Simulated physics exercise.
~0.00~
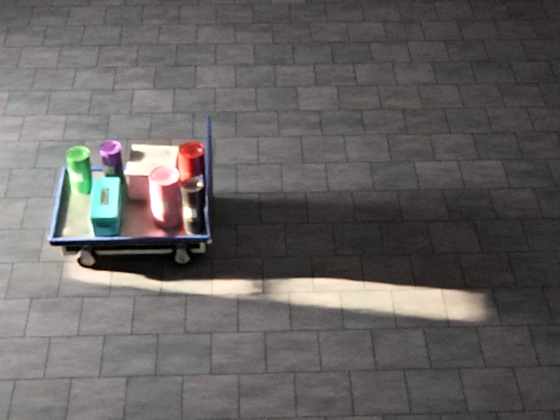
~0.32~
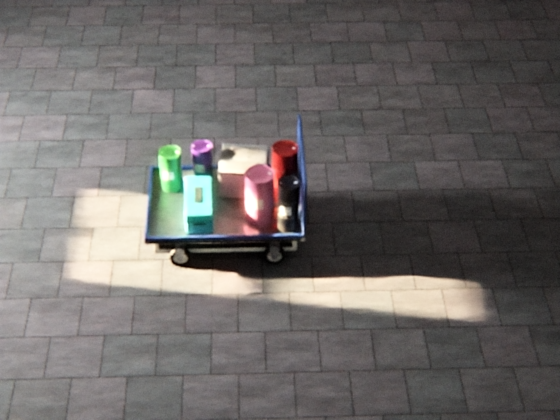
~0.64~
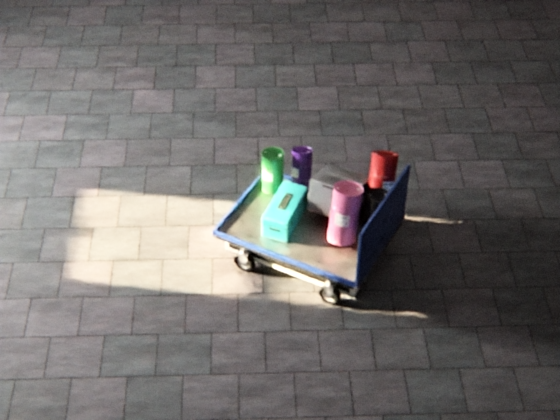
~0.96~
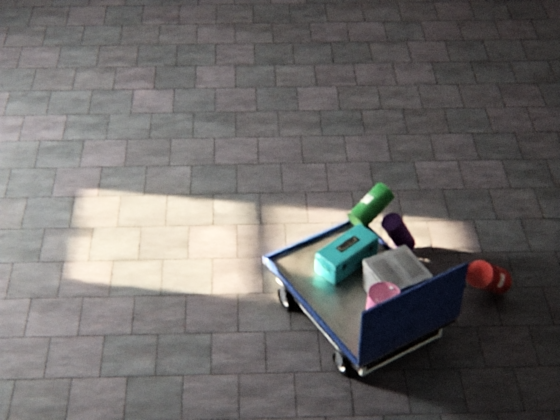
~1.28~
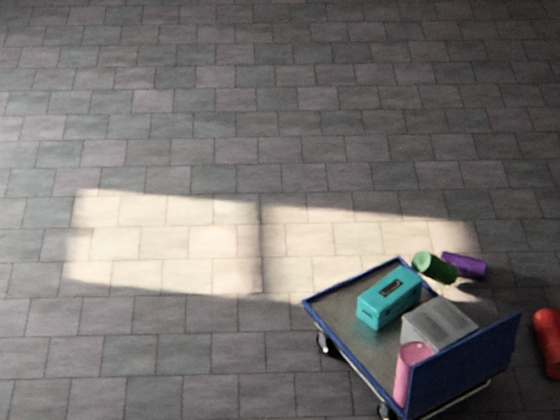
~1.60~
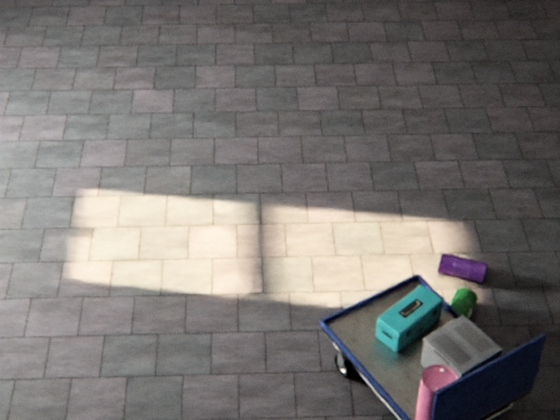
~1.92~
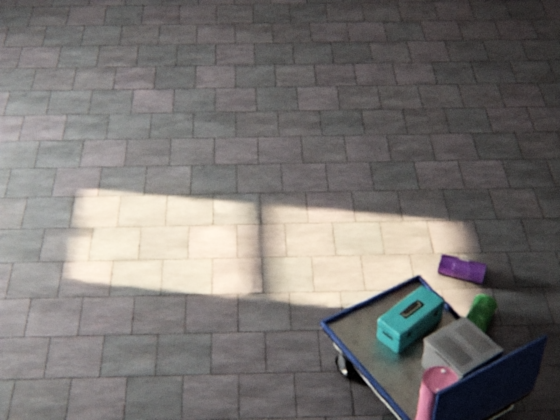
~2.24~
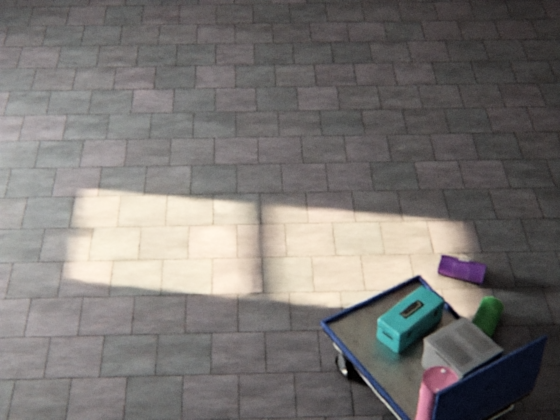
In this clip, a blue cart carrying colorful canisters, a turquoise toolbox and a grey tote rolls right across sunlit paving, then curves toward the lower right. Red, purple and green canisters topple off, and the cart stops with the toolbox, tote and pink canister still aboard.
